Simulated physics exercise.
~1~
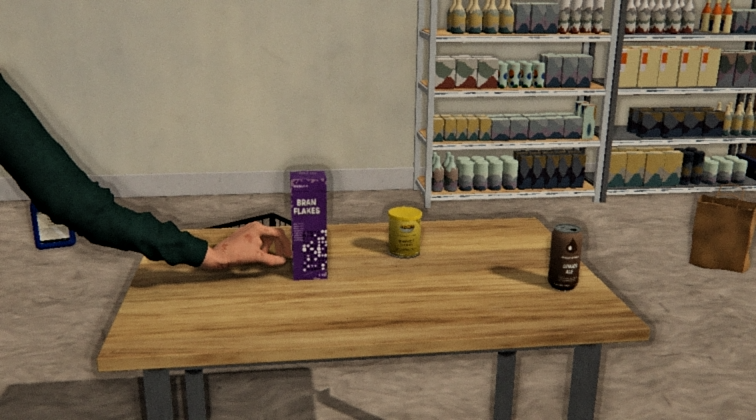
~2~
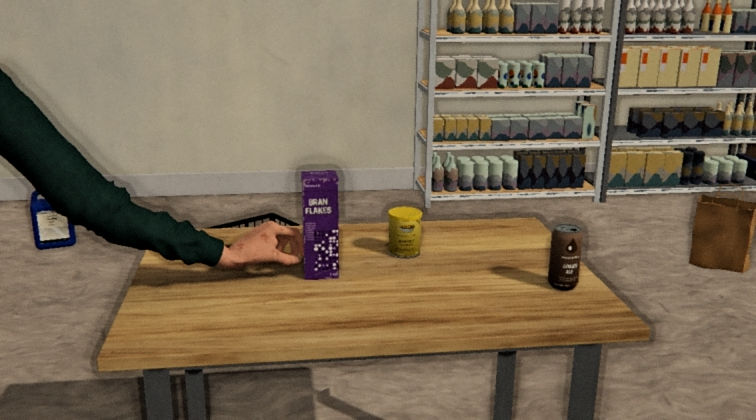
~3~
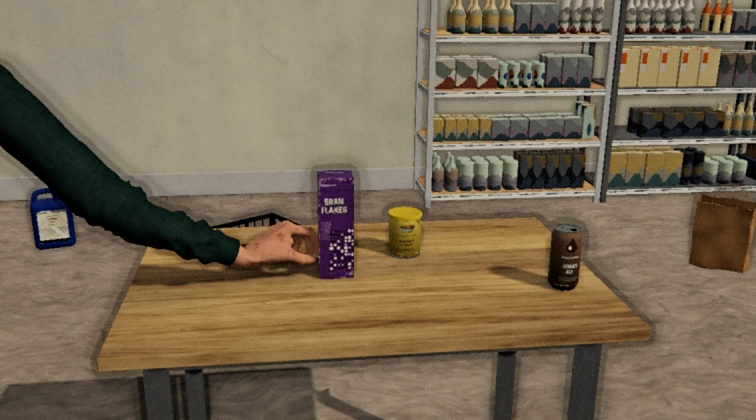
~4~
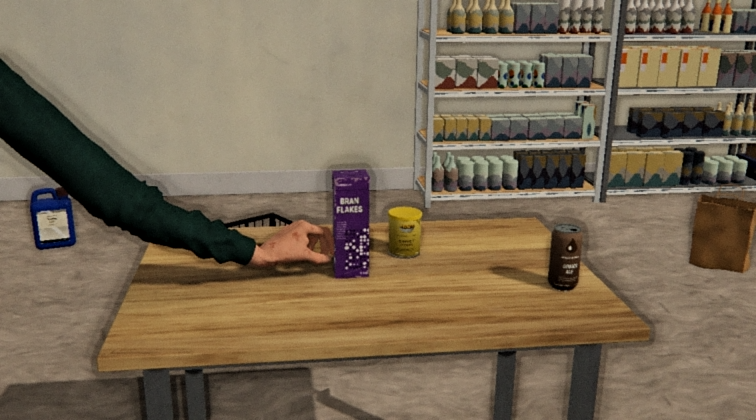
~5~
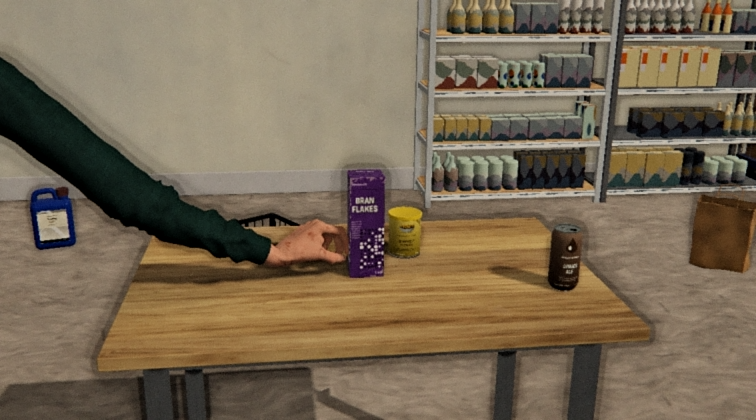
At the start, a hand in a dark green sleeve reaches in from the left and rests its fingers near a purple carton of bran flakes on a wooden table, with a yellow tin and a brown can standing to the right and stocked shelves behind. The hand pushes the carton slowly to the right. The carton slides upright, a little at a time, moving about its own width and then farther. By the end, it stands upright just in front of the yellow tin's left side, with the hand still beside it. The tin and can have stayed in place.
